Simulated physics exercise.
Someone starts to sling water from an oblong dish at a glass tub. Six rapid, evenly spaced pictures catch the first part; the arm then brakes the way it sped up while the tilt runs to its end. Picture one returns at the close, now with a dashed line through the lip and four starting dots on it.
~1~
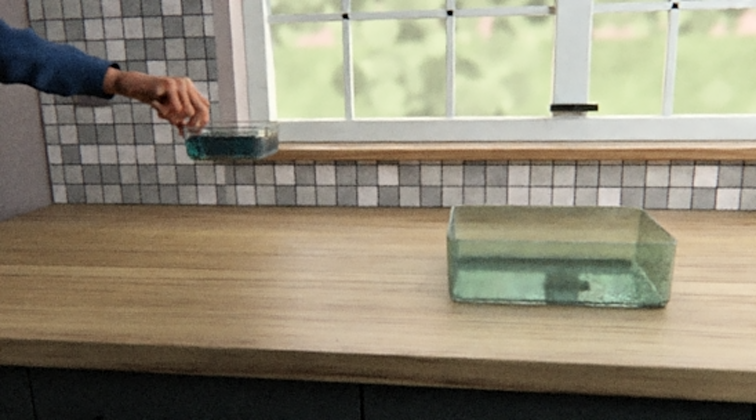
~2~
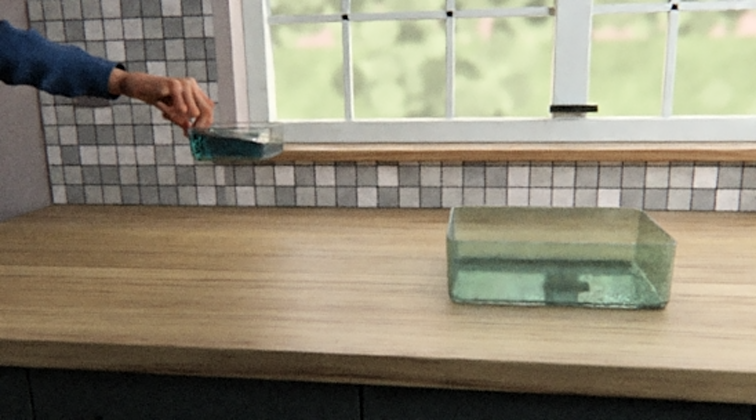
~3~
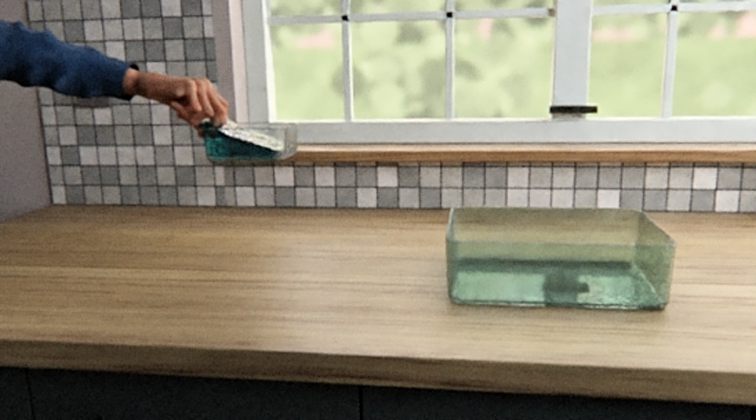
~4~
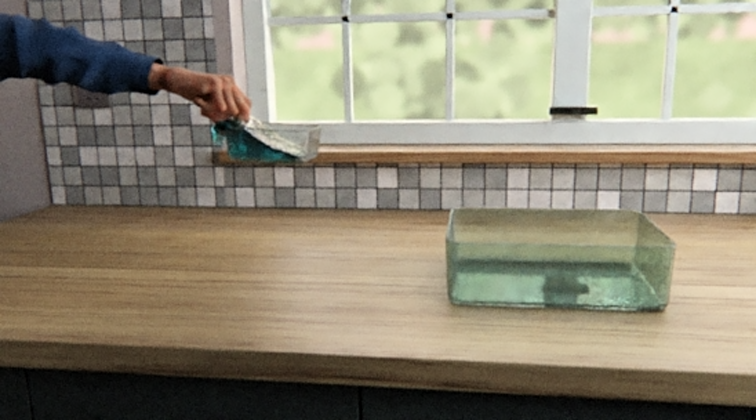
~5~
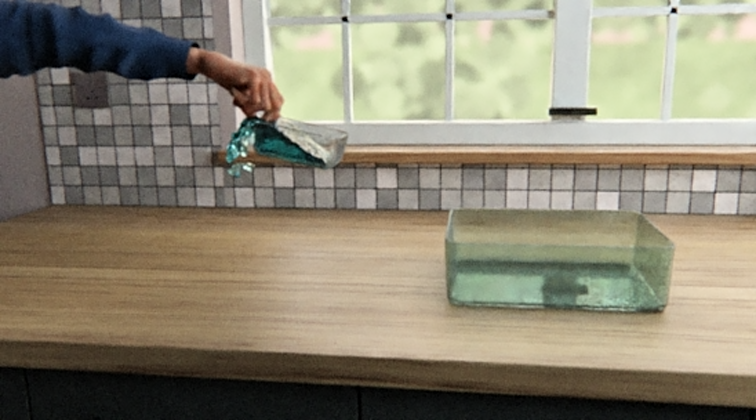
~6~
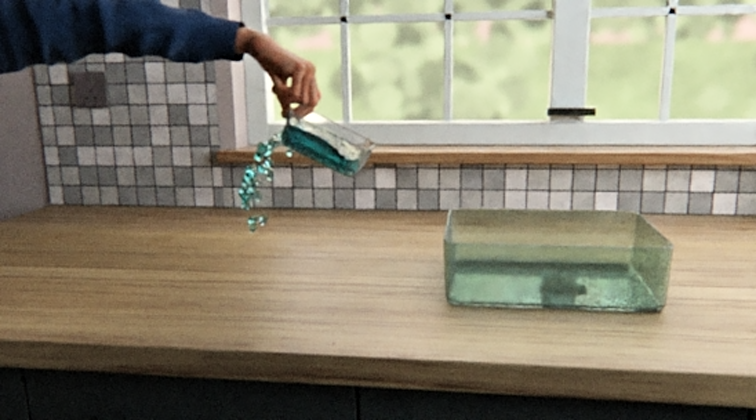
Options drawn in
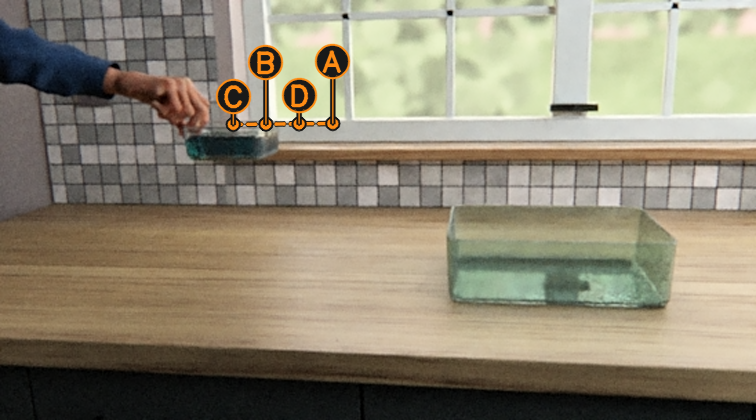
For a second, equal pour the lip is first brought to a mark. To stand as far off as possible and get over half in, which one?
That is dot C.
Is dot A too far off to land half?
No, not at all.
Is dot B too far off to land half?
No, not at all.
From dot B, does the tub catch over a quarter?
Yes, it does.
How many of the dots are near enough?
All of the four.
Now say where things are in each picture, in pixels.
In the first picture, upright, lip at (271, 124); tub from (449, 299) to (669, 306); nothing has left yet.
In the second picture, upright, lip at (275, 124); nothing has left yet.
In the third picture, upright, lip at (290, 125); water is over the rim, down to (209, 126).
In the fourth picture, tipped about 3°, lip at (314, 128); water is over the rim, down to (231, 141).
In the fifth picture, tipped about 13°, lip at (343, 135); water is over the rim, down to (250, 173).
In the sixth picture, tipped about 26°, lip at (371, 146); water is over the rim, down to (257, 227).
On the marked copy, A at (332, 123); B at (265, 124); C at (233, 124); D at (299, 123).
Choosing A, about 81 % lands in the tub, 16 % falls short and 3 % goes beside or beyond.
Choosing B, about 69 % lands in the tub, 21 % falls short and 9 % goes beside or beyond.
Choosing C, about 65 % lands in the tub, 27 % falls short and 8 % goes beside or beyond.
Choosing D, about 71 % lands in the tub, 17 % falls short and 12 % goes beside or beyond.
